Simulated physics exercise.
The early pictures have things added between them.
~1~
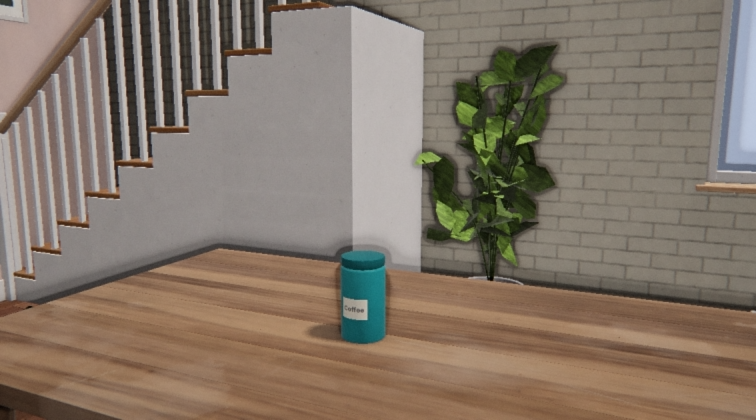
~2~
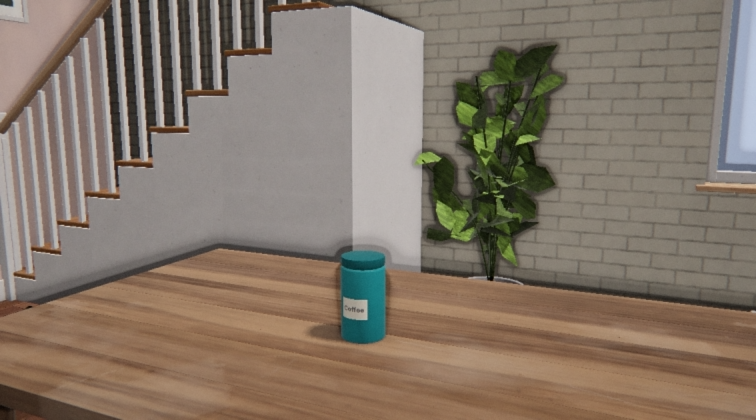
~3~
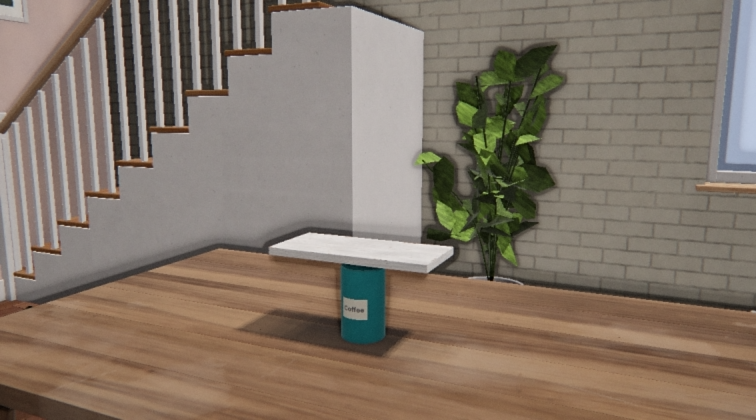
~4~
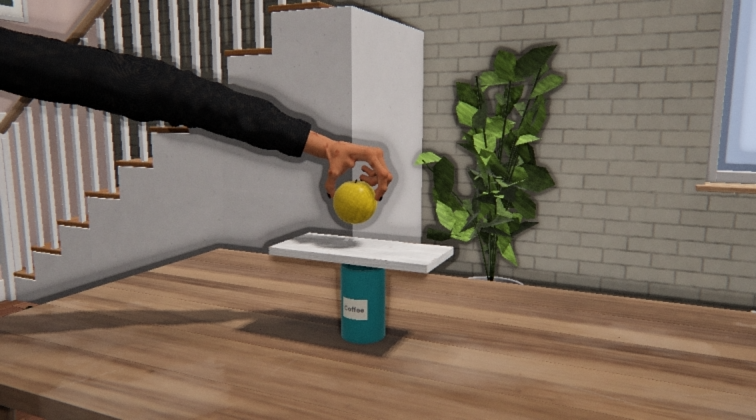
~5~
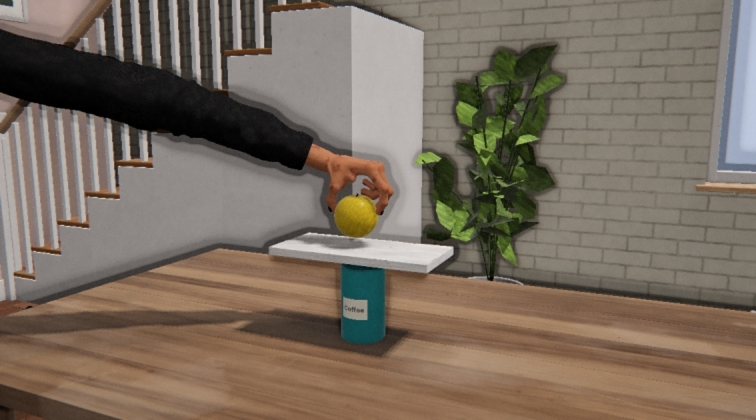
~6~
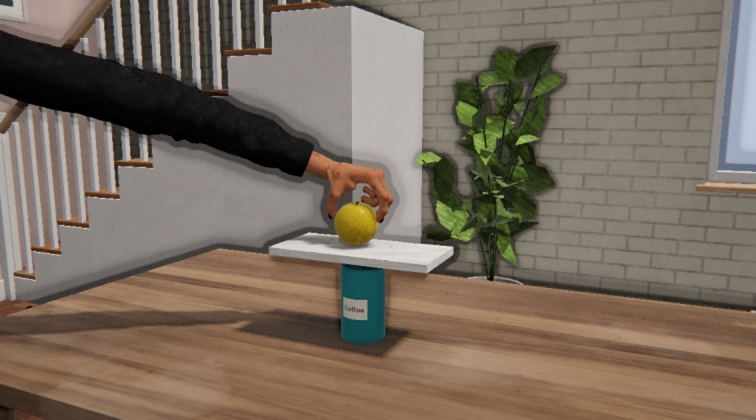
An arm in a black sleeve lowered a yellow apple onto a white board lying across a turquoise jar on a wooden table, after the jar had stood alone and the board had appeared on top.
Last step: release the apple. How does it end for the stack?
The stack is secure.
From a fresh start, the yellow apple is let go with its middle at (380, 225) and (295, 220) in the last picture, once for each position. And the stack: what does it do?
Well, the first time the stack stays put, and the second time it comes down.
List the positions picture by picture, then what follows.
The last thing is not in view yet; turquoise jar (363, 296), in the first picture.
The last thing is not in view yet; turquoise jar (363, 296), in the second picture.
The last thing is not in view yet; turquoise jar (363, 296), in the third picture.
Still above its spot; yellow apple (355, 202); turquoise jar (363, 296), in the fourth picture.
Still above its spot; yellow apple (356, 216); turquoise jar (363, 296), in the fifth picture.
In place under the hand; yellow apple (356, 223); turquoise jar (363, 296), in the sixth picture.
Then, 0.30 s later than the last frame, all is still.
Then, 0.70 s later than the last frame, yellow apple resting near (356, 224).
When it is over, all 3 as before. End places, in pixels of the last picture, yellow apple near (356, 224). The stack stays up.
